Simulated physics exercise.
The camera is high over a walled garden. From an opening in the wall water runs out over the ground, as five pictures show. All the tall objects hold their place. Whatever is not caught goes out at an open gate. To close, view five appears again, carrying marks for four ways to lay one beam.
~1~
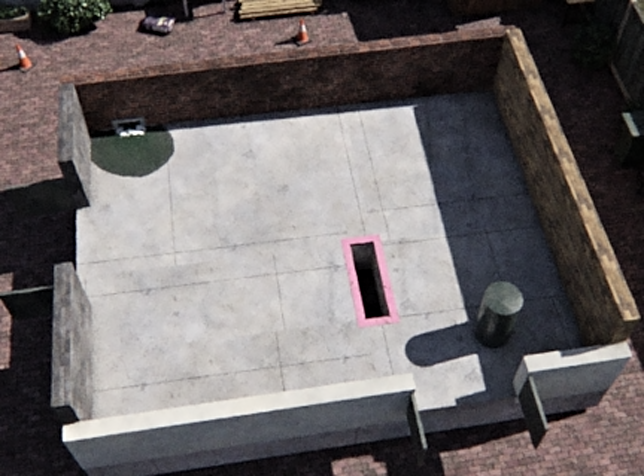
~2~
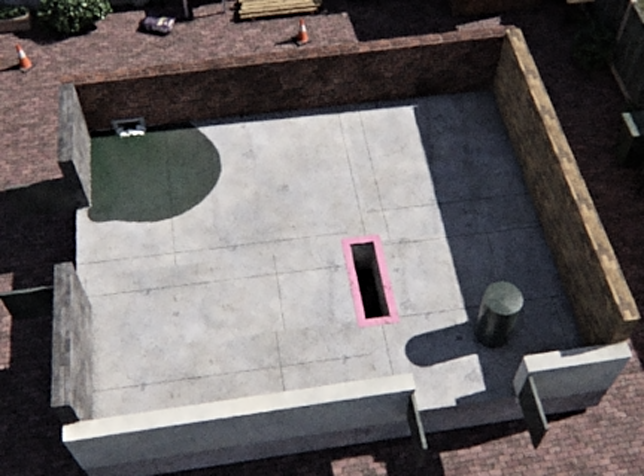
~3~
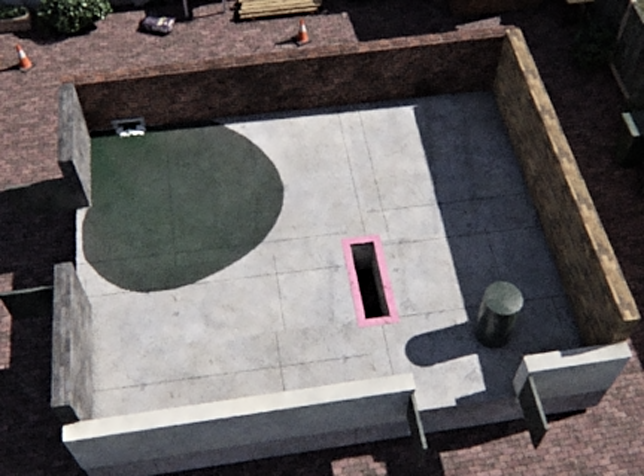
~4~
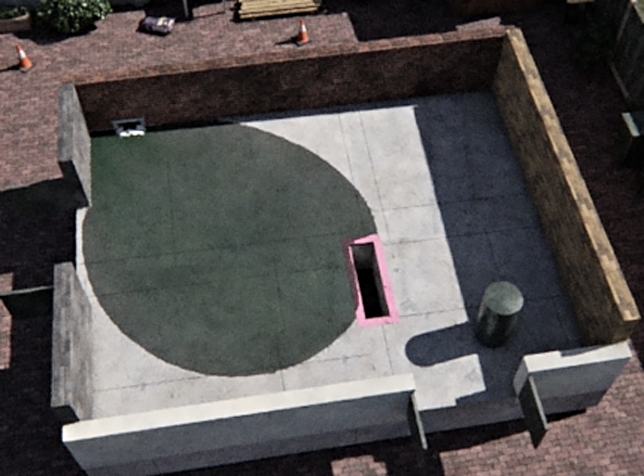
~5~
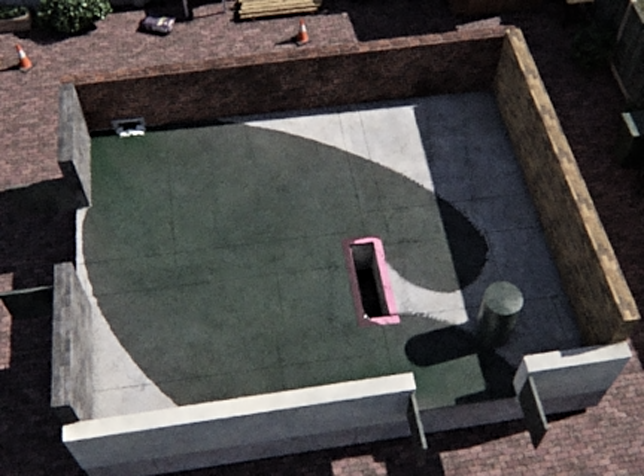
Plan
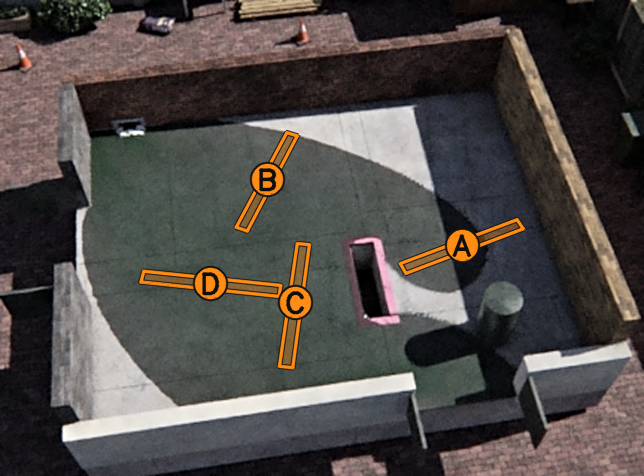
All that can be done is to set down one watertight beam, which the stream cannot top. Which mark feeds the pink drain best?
Use position D.
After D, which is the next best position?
A it is.
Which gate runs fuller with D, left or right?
More leaves on the right.
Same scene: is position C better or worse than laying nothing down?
It is worse.
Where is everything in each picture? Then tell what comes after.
In the first picture, outfall at (129, 123); pink drain at (370, 279); open gate at (460, 389); open gate at (91, 254); 3 % of the ground under water, visible out to (155, 165); pink drain still dry.
In the second picture, 9 % of the ground under water, visible out to (190, 204); pink drain still dry.
In the third picture, 21 % of the ground under water, visible out to (181, 282); pink drain still dry.
In the fourth picture, 42 % of the ground under water, visible out to (333, 335); pink drain taking water.
In the fifth picture, 60 % of the ground under water, visible out to (466, 346); pink drain taking water.
In orange, A from (403, 268) to (520, 224); B from (241, 229) to (292, 134); C from (286, 367) to (303, 244); D from (142, 276) to (279, 290).
Choosing A, about 32 % of the stream goes into the pink drain, about 62 % out by the gates.
Choosing B, about 17 % of the stream goes into the pink drain, about 77 % out by the gates.
Choosing C, about 13 % of the stream goes into the pink drain, about 79 % out by the gates.
Choosing D, about 58 % of the stream goes into the pink drain, about 38 % out by the gates.
